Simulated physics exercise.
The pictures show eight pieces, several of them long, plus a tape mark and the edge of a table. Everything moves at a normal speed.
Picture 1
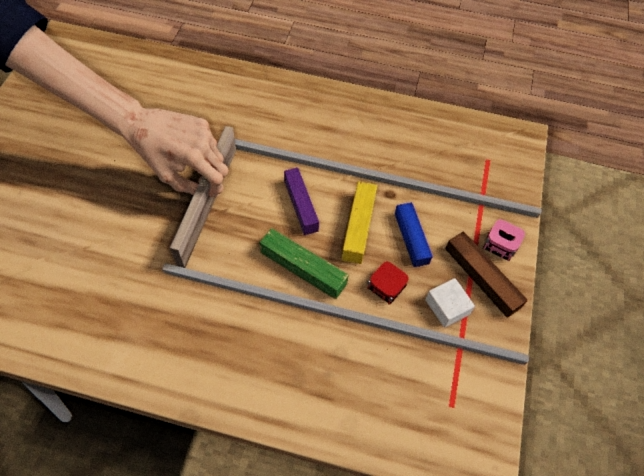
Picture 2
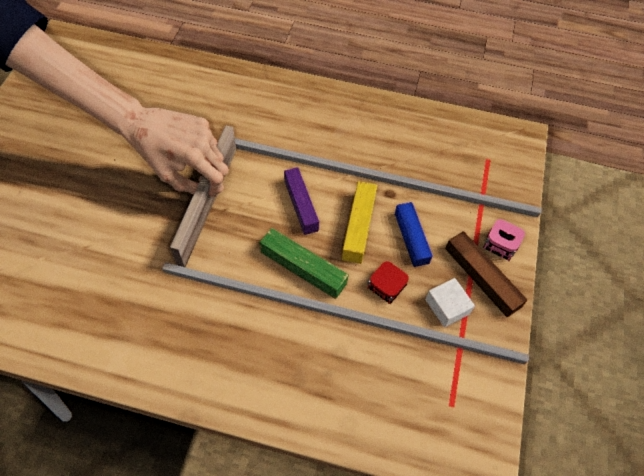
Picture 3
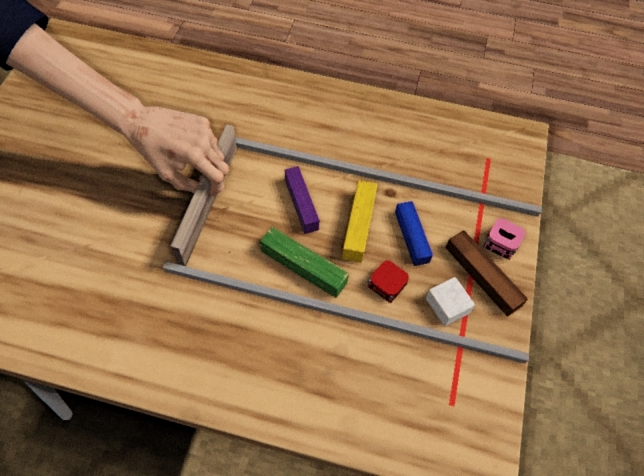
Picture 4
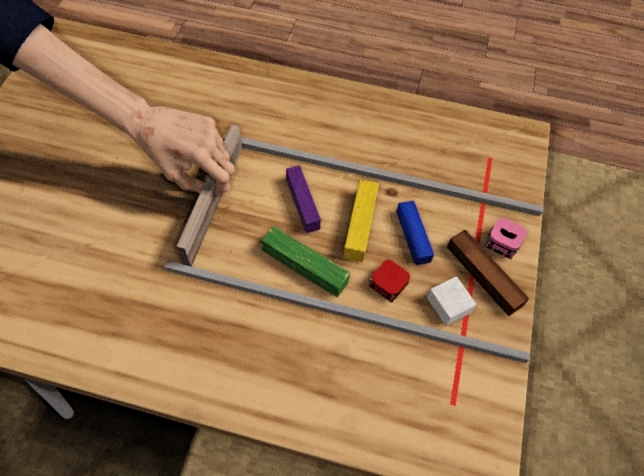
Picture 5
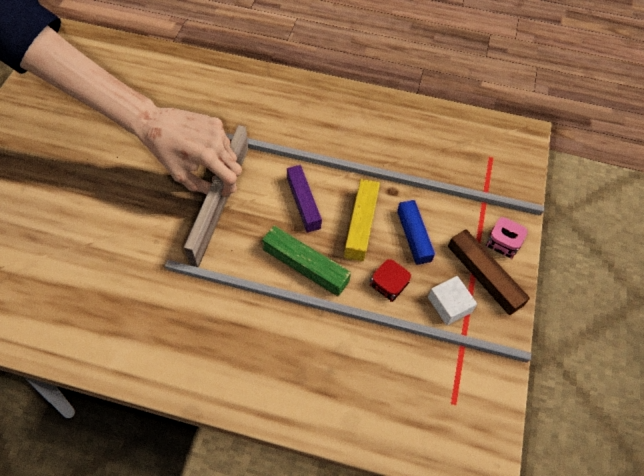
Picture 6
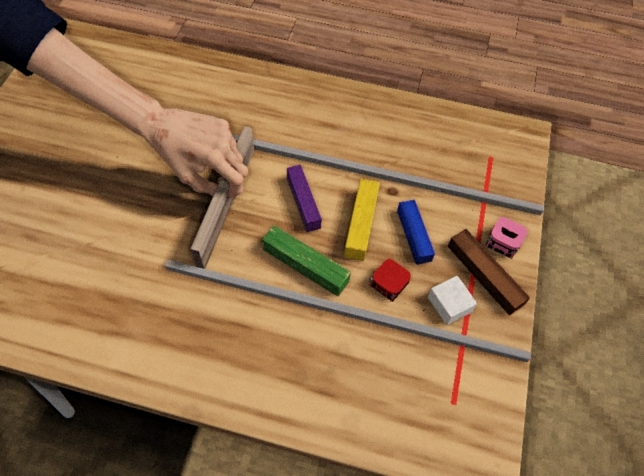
At first, a hand holds a board upright at the left end of two rails on a wooden table, with colourful blocks and sticks lying between the rails near a red line. Then the hand slides the board slightly to the right, while the pieces stay still, untouched by it.
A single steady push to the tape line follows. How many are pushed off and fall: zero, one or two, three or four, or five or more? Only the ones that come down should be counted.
Well, more than two but under five end up dropping off.
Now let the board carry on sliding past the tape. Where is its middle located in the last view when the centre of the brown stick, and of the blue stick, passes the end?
Approx. (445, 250) for the first, approx. (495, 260) for the second.
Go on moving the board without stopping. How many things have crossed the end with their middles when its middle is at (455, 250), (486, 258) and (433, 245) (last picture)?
Respectively 1, 3 and 0.
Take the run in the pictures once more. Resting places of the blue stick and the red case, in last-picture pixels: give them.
First object about (525, 247); second object about (524, 300).
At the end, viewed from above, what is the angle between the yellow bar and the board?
Out of line by around 0°.
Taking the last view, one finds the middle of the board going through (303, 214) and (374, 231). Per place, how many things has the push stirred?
Counts: 2 and 6.
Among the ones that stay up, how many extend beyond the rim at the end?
Looks like 2 of them.
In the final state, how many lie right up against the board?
Count recorded: 2.
Soon after, none off yet; pink case at rest near (506, 238); brown stick at rest near (487, 271); white block at rest near (452, 300).
Then, none off yet; pink case at rest near (506, 238); brown stick at rest near (489, 271); white block moved a little near (472, 296).
At rest, the number that fall off is three or four; fallen, white block, brown stick and pink case.
